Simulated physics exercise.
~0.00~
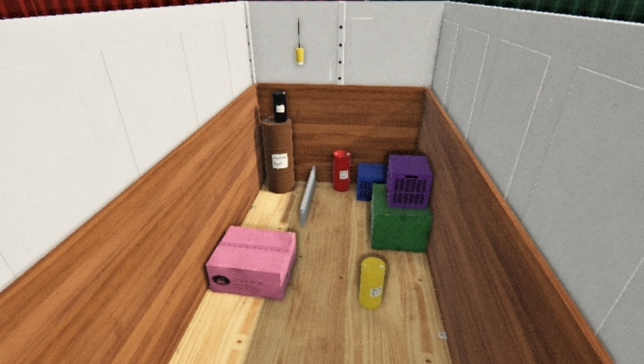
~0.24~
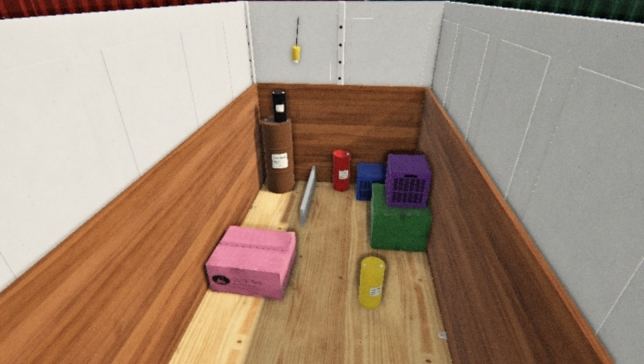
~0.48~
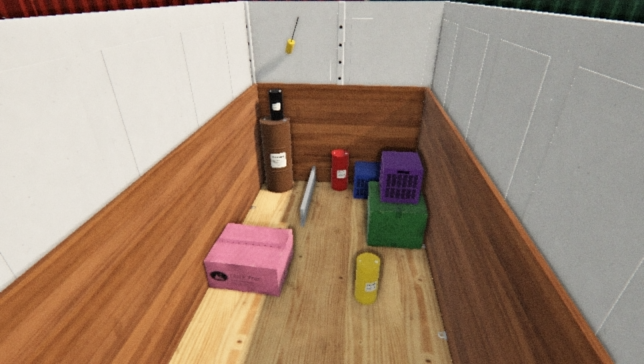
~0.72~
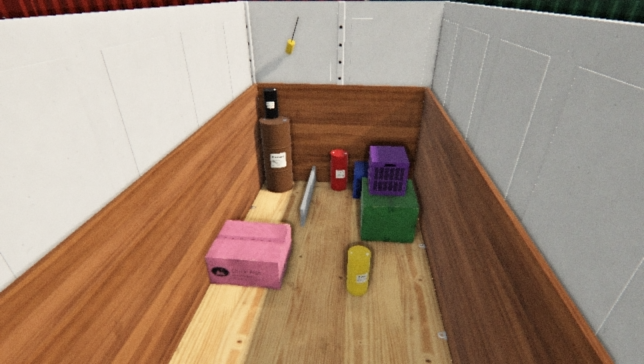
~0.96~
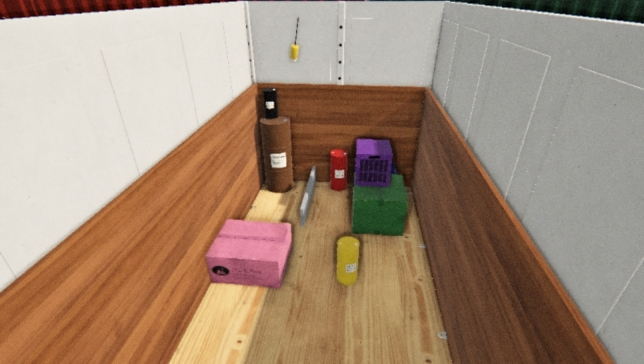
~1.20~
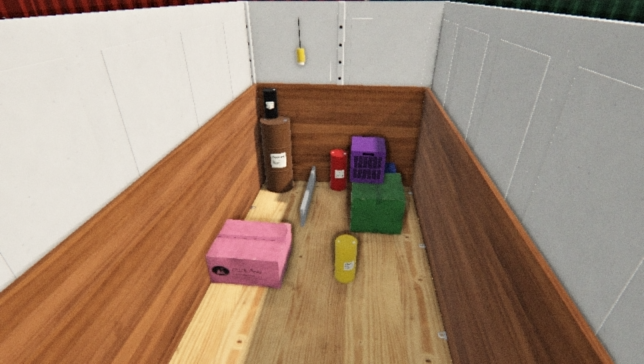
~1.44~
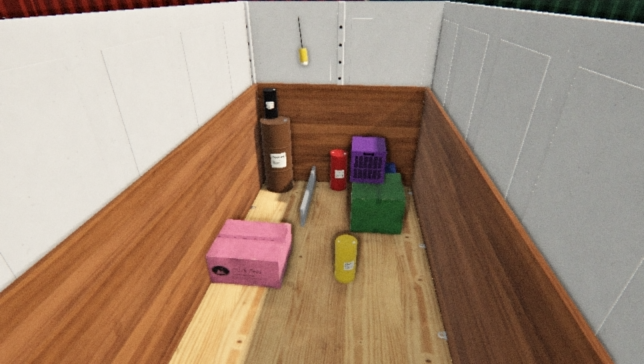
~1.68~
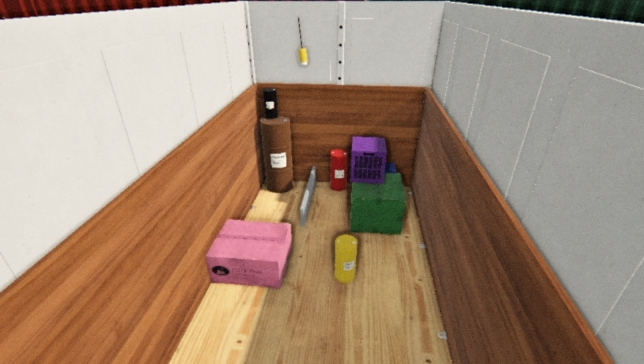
A yellow canister, a green box with a purple crate on top, and a small black canister slid a short way left across the van's load bay while a hanging yellow tag swung, and they all came to rest without toppling.
